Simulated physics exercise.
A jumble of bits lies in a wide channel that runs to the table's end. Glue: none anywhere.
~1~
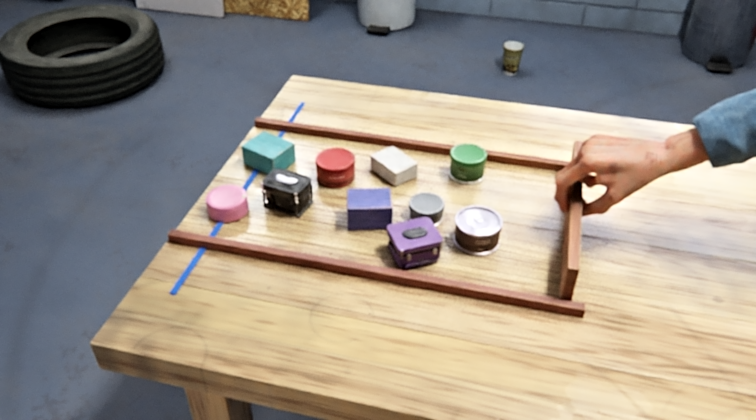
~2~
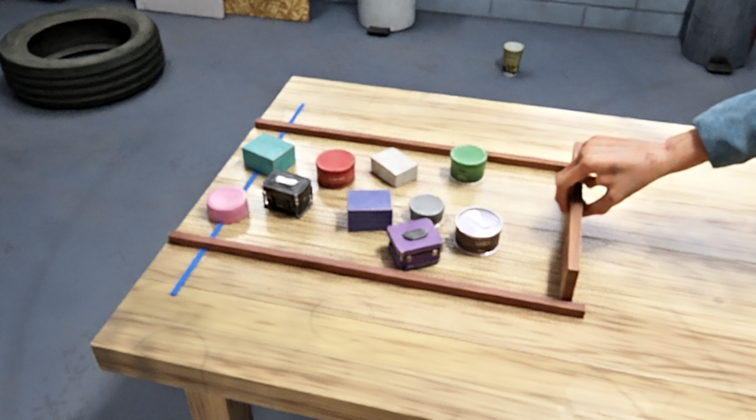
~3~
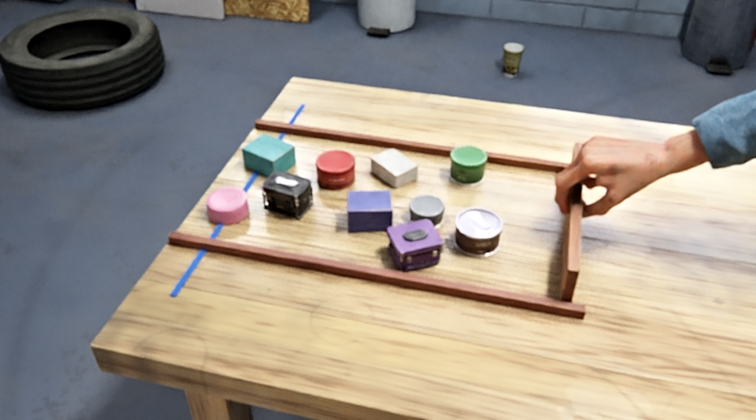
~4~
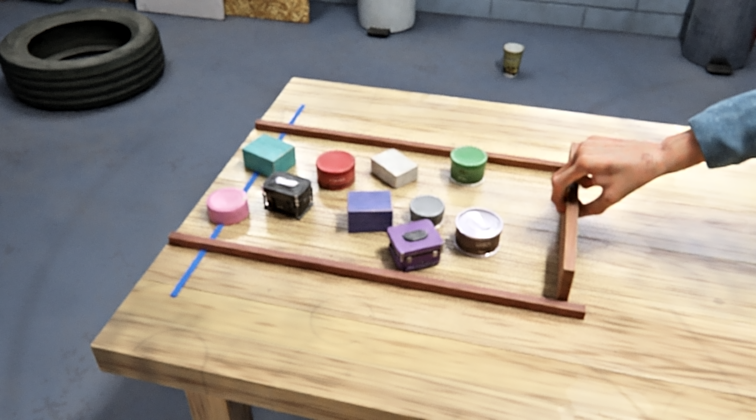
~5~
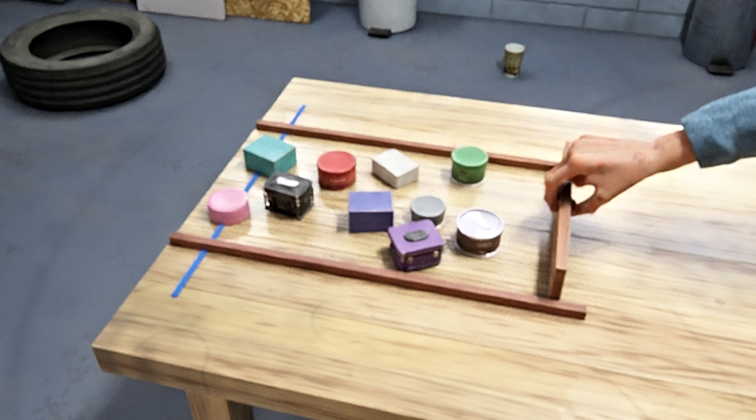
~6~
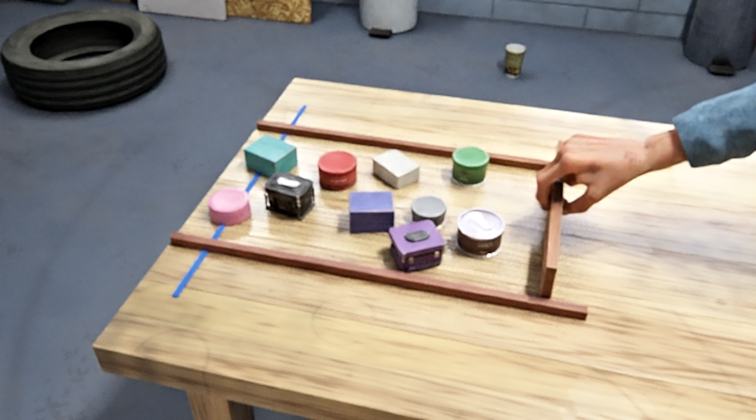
At first, a hand holds a reddish-brown board upright at the right end of a channel between two wooden rails, with small colourful boxes and round tubs scattered on the tabletop. The hand then slides the board a short way left, while the items, still untouched, stay in place.
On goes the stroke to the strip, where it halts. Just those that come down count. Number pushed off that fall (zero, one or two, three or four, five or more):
Looks like the tally of pieces that topple off is five or more there.
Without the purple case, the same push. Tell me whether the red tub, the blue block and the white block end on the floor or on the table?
Red tub down, blue block down, white block still up.
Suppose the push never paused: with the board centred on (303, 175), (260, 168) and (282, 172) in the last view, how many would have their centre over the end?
Going through the three positions, you'd get 1, 5 and 2.
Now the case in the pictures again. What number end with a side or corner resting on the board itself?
It adds up to 5.
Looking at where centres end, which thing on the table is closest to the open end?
I'd go with the white block.
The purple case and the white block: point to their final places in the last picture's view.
The purple case at (201, 218), the white block at (244, 152).
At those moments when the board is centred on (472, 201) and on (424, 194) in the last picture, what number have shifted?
Answer - first 4, then 6.
Soon after, none off yet; pink lid at rest near (230, 206); turquoise block at rest near (271, 157); black case at rest near (290, 195).
After that, none off yet; pink lid at rest near (230, 206); turquoise block at rest near (271, 157); black case displaced about its own width near (263, 186).
And then, none off yet; pink lid displaced a little near (213, 211); turquoise block displaced about its own width near (246, 144); black case tilting a little near (202, 167).
In the end, the number that fall off is five or more; gone, blue block, red tub, black case, turquoise block and pink lid.
